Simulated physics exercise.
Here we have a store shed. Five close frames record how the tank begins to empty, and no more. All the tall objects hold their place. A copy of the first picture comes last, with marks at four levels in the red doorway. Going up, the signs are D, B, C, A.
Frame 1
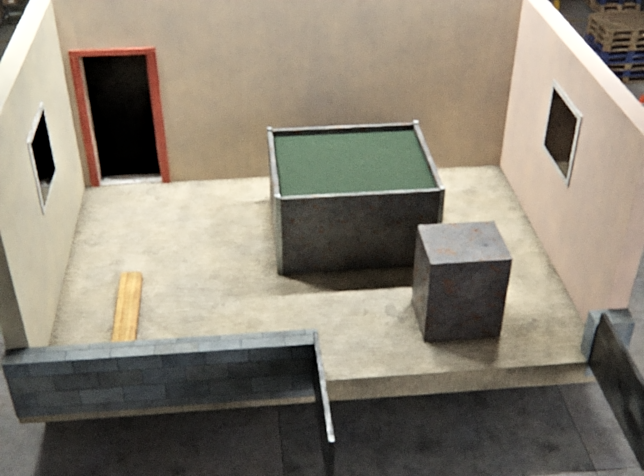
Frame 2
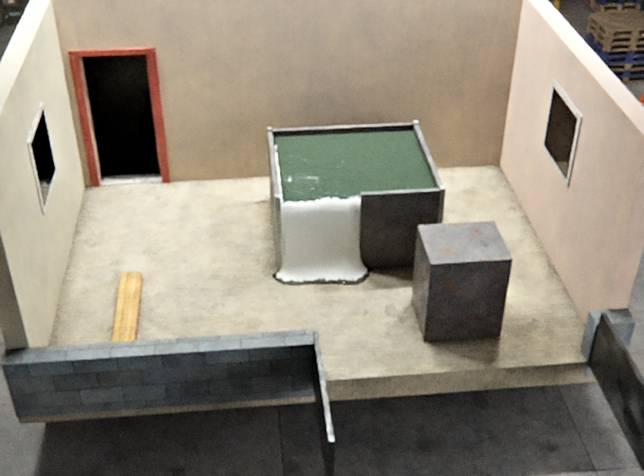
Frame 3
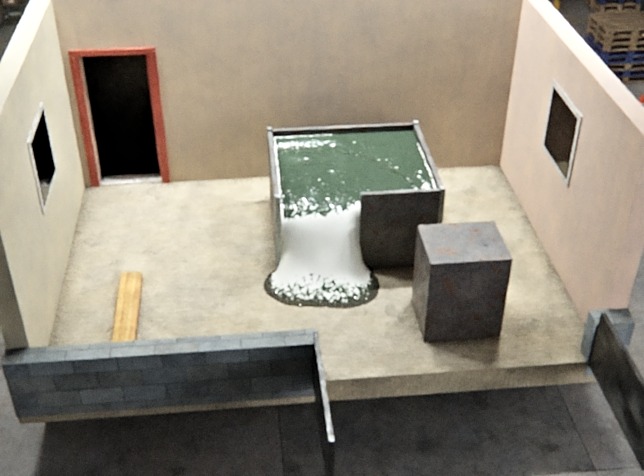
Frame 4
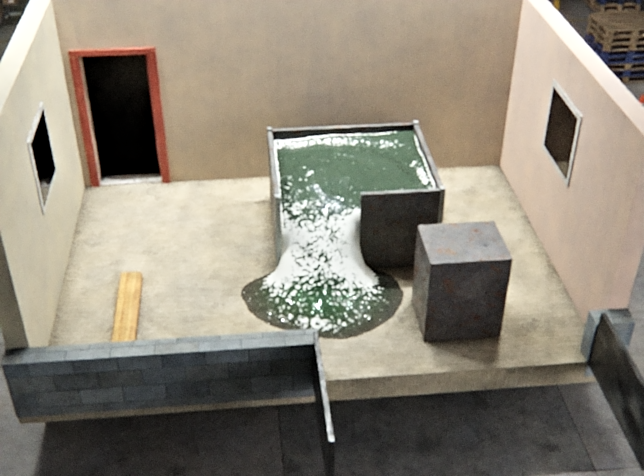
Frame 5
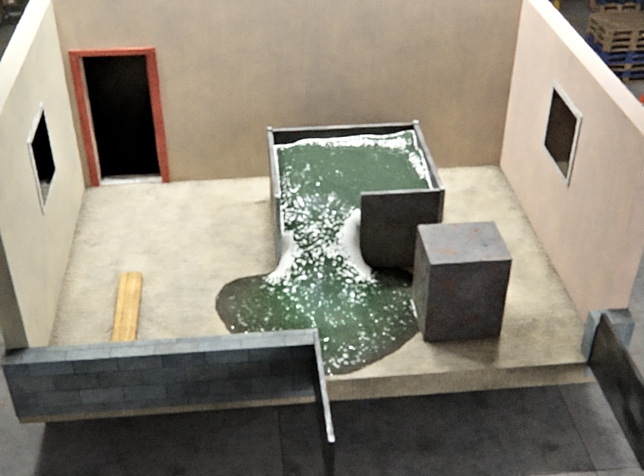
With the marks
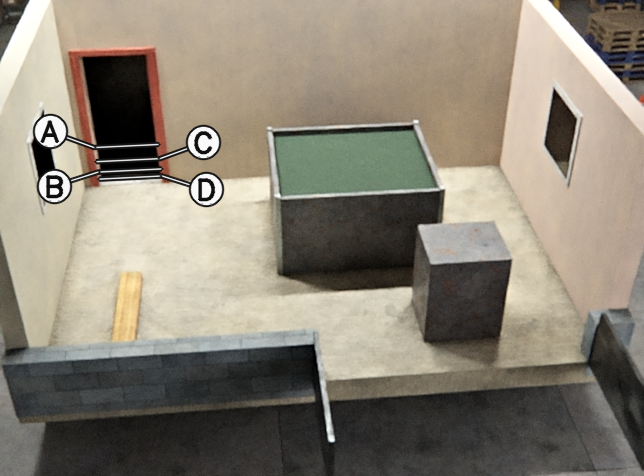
The clip opens on a roofless room with a red-framed doorway, a square tank of still green water and a grey block beside it. White, foamy water pours from the tank's front left side, then widens into a dark green, foam-flecked pool across the floor toward the low front wall.
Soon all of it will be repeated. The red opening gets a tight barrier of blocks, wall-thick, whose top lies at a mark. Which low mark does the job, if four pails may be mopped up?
The limit is B.
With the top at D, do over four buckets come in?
Yes, it does.
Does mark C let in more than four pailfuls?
No, not at all.
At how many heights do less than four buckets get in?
Three of them.
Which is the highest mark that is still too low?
Mark D.
On the marked copy, A at (126, 146); B at (129, 170); C at (128, 160); D at (130, 177); from the bottom up D, B, C, A.
For mark A, nothing gets over.
For mark B, a splash gets over, under a bucket.
For mark C, nothing gets over.
For mark D, about 12 bucketfuls get in.
